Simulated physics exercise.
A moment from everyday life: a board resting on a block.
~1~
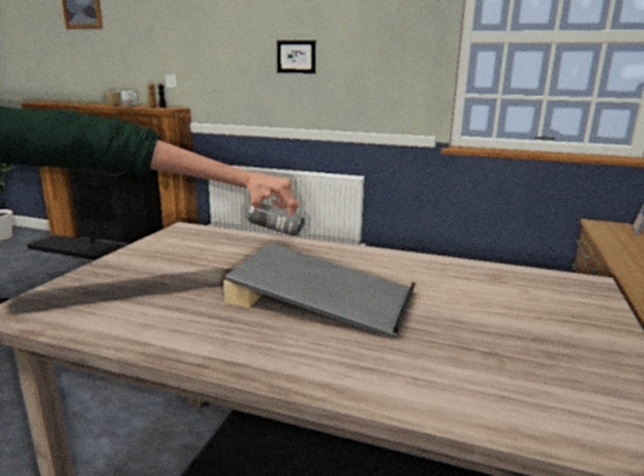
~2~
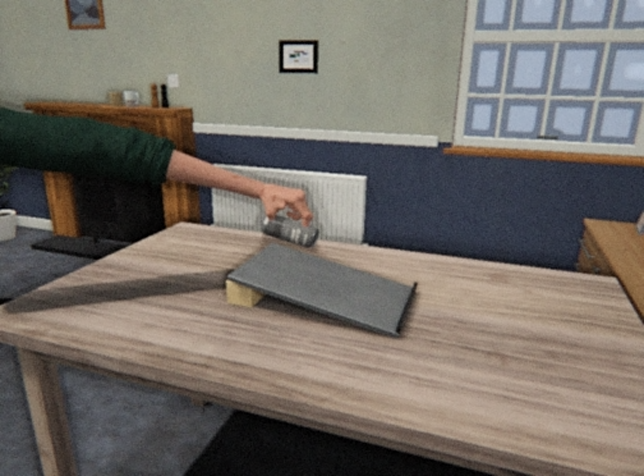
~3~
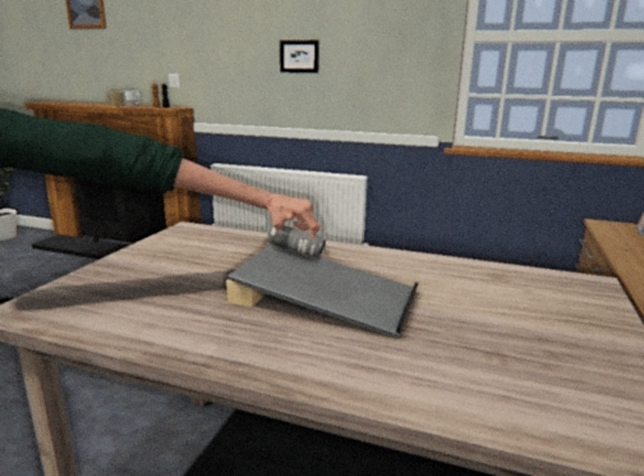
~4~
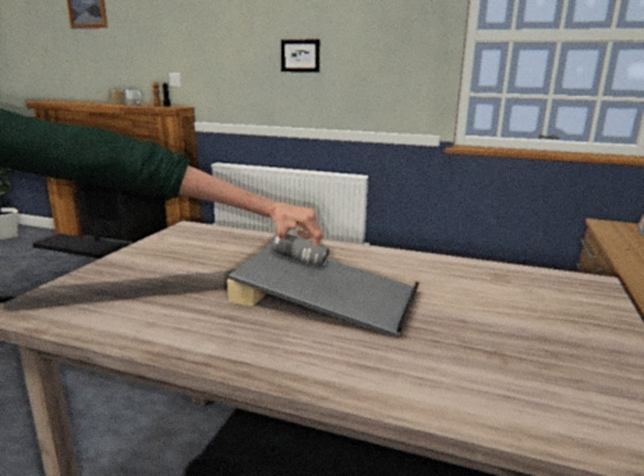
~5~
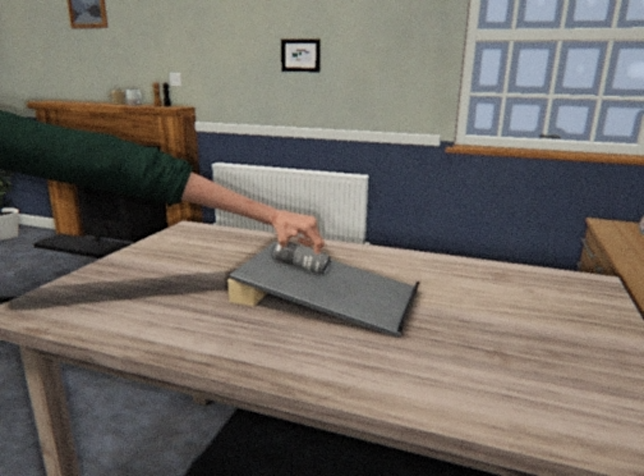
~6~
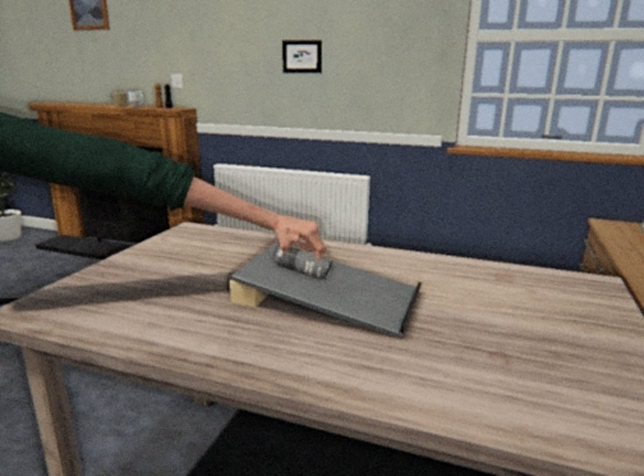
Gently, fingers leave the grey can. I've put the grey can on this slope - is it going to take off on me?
No, most likely it never budges.
Then, 0.20 s later than the last frame, all is still.
Then, 0.40 s later than the last frame, grey can resting near (303, 262).
When it is over, it is as before. End places, in pixels of the last picture, grey can near (303, 262). The grey can stays where it is put.
